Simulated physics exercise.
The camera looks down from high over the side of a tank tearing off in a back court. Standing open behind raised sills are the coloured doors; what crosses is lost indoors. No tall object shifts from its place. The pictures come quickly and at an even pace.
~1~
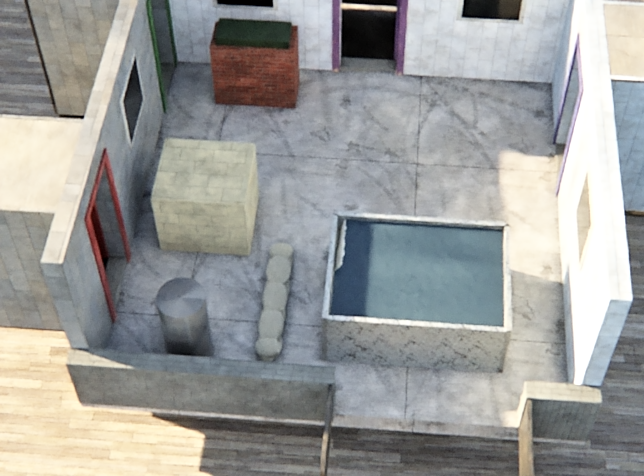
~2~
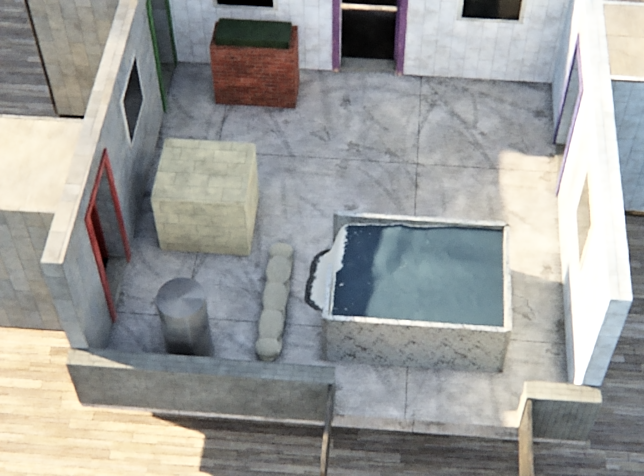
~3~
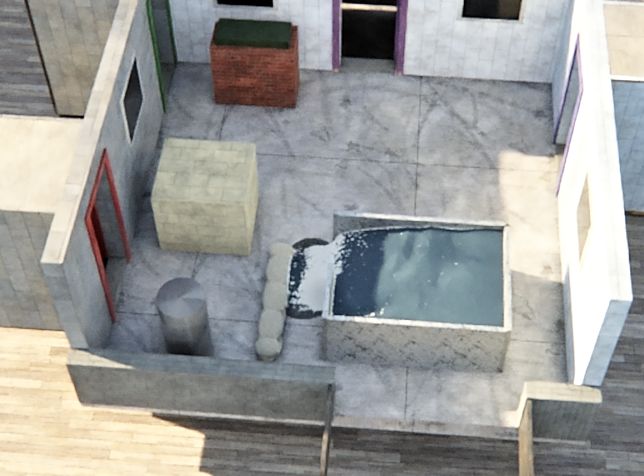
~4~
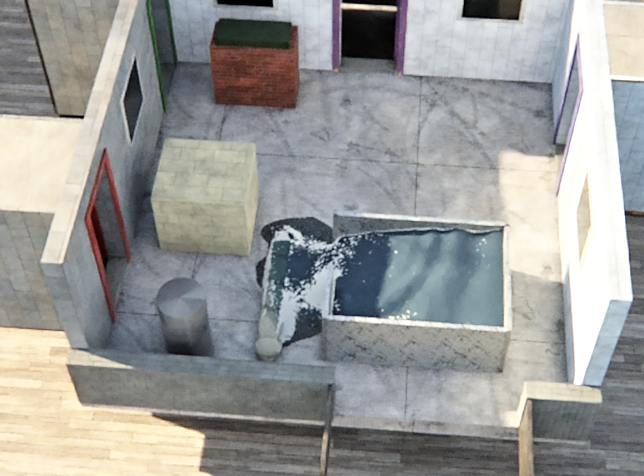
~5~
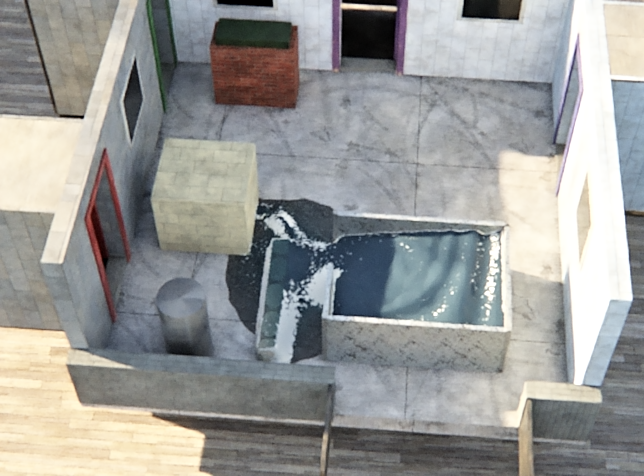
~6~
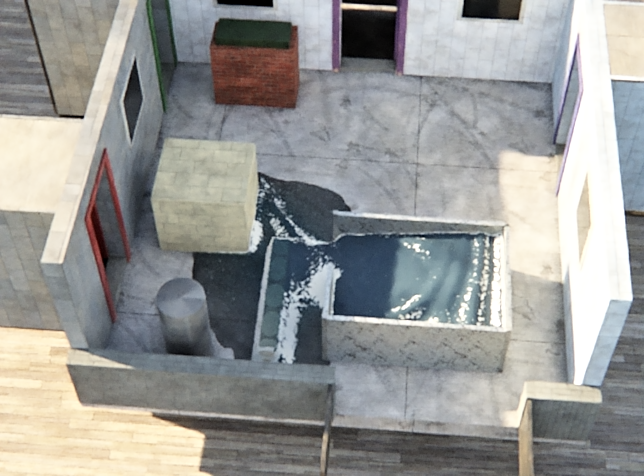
The clip opens on a high view of a walled court where an open tank of water stands whole and still. Water breaks out through its left side, pours over a low row of rounded shapes, then spreads dark and foaming across the floor to the pale block and grey cylinder.
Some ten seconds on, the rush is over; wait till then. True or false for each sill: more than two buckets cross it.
Green door - true; purple door - true; red door - true; blue door - false.
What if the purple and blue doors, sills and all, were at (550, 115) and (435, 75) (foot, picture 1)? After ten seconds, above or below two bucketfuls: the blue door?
The blue one goes past it.
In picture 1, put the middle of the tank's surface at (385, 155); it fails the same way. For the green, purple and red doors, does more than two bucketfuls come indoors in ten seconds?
Lab note - green door crosses the line, purple door doesn't reach it, red door doesn't reach it.
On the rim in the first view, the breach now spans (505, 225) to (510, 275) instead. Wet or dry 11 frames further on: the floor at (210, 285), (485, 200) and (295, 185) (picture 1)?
Untouched, submerged, untouched.
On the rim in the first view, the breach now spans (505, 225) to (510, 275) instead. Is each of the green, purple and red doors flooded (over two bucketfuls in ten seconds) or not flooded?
The green door tops the limit, the purple door tops the limit and the red door falls short.
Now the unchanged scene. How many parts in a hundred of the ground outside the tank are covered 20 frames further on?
I'd estimate some 65 per cent.
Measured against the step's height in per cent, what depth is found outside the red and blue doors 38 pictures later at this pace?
Near 110 per cent and 100 per cent, respectively.
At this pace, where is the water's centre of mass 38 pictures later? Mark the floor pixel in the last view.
About (319, 248).
A moment on, water covers 35 % of the floor; the green door not reached, the purple door not reached, the red door wet at the sill, nothing in, the blue door not reached.
Next, water covers 50 % of the floor; the green door under two buckets in, the purple door under two buckets in, the red door over two buckets in, the blue door not reached.
Then, water covers 65 % of the floor; the green door over two buckets in, the purple door over two buckets in, the red door far over two buckets in, the blue door not reached.
Later, water covers 80 % of the floor; the green door over two buckets in, the purple door far over two buckets in, the red door far over two buckets in, the blue door wet at the sill, nothing in.
In the end, water covers 95 % of the floor; the green door over two buckets in, the purple door far over two buckets in, the red door far over two buckets in, the blue door under two buckets in.
